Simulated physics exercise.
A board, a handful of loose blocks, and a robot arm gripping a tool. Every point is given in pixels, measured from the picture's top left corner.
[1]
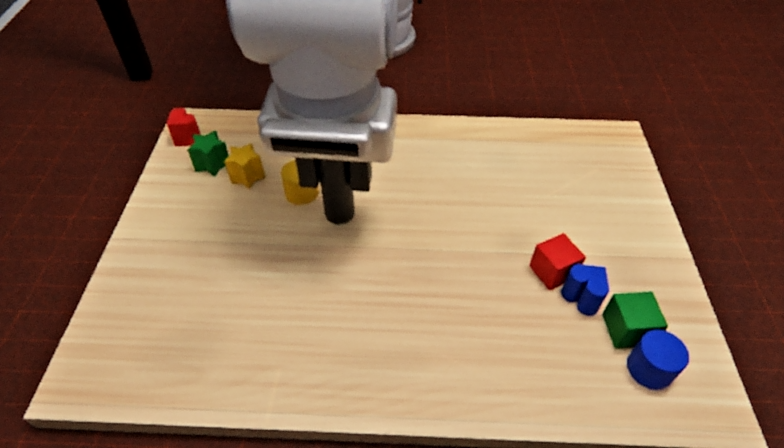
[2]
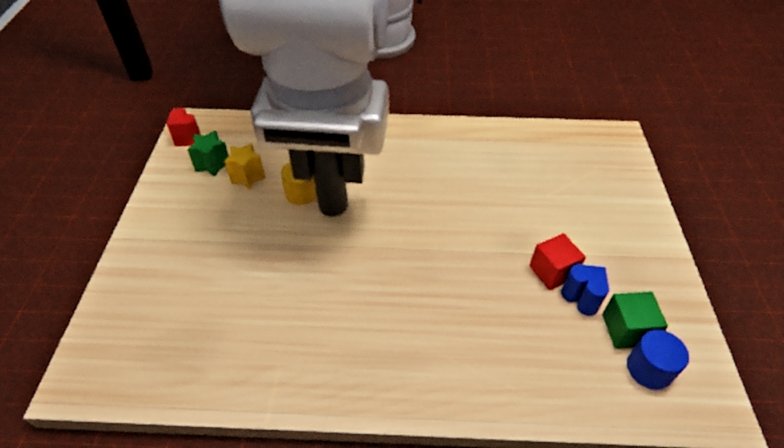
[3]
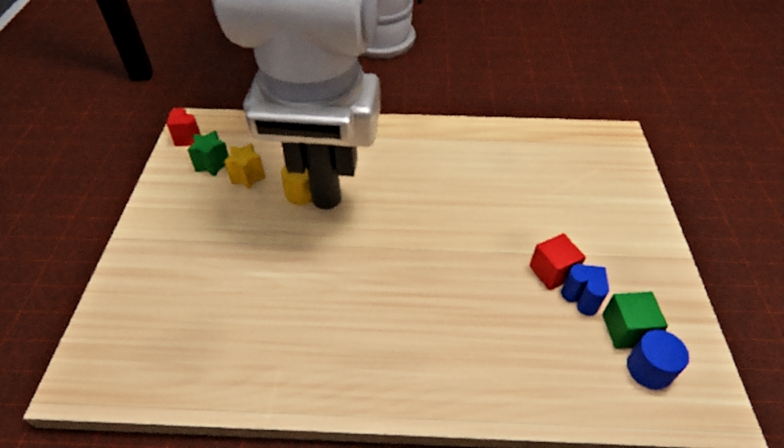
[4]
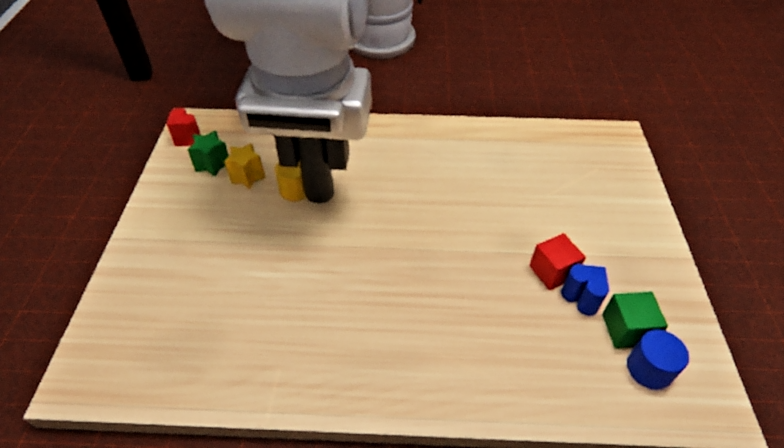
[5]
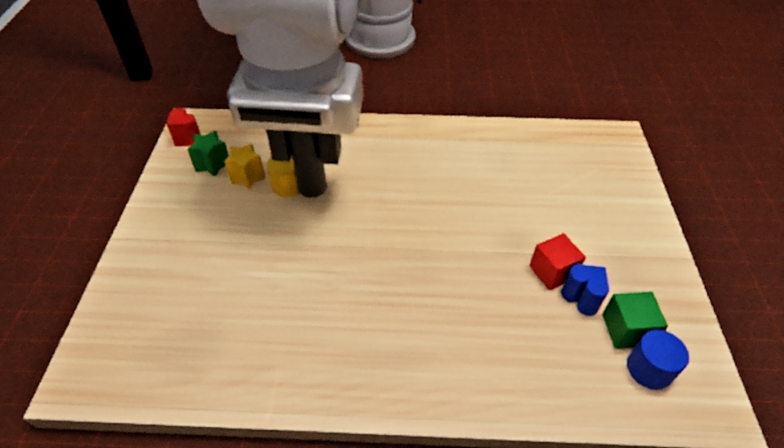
To begin with, a robot arm holds a dark tool just right of a yellow round block on a wooden board, with other coloured blocks at the upper left and lower right. The tool moves slightly up and left, then nudges the yellow block a little leftward toward the yellow star-shaped one.
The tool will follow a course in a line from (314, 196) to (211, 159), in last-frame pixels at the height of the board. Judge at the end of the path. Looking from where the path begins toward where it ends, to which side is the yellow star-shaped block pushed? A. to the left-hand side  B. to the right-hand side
Option B.
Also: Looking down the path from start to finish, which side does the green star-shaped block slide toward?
Shifted left.
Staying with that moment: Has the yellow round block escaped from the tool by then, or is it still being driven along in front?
Slipped loose.
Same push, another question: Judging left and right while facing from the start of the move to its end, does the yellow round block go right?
Final answer: Yes.
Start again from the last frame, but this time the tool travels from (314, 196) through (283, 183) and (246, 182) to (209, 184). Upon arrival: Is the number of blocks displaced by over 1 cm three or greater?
I'd say yes.
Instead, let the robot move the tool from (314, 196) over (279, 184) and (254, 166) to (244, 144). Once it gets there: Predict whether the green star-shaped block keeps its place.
By then it is displaced.
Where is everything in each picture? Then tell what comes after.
The first picture shows tool tip (340, 213); block tops, red heart block (179, 116); green star-shaped block (205, 141); yellow star-shaped block (242, 154); yellow round block partly hidden.
The second picture shows tool (333, 206); blocks unchanged.
The third picture shows tool (327, 199); blocks unchanged.
The fourth picture shows tool (320, 193); yellow round block (292, 167).
The fifth picture shows tool (313, 188); red heart block (179, 116); green star-shaped block (205, 141); yellow star-shaped block (242, 154); yellow round block (284, 162).
What follows on the original path. One third of the way, tool (275, 175); green star-shaped block (199, 140); yellow star-shaped block (224, 147), turned 45° anticlockwise; yellow round block (254, 145).
Two thirds of the way, tool (240, 163); green star-shaped block (181, 139), turned 25° anticlockwise; yellow star-shaped block (211, 138), turned 70° anticlockwise; yellow round block (239, 129).
At the end, tool (208, 151); red heart block (172, 111); green star-shaped block (160, 136), turned 75° anticlockwise; yellow star-shaped block (187, 125), turned 70° anticlockwise; yellow round block (237, 124).
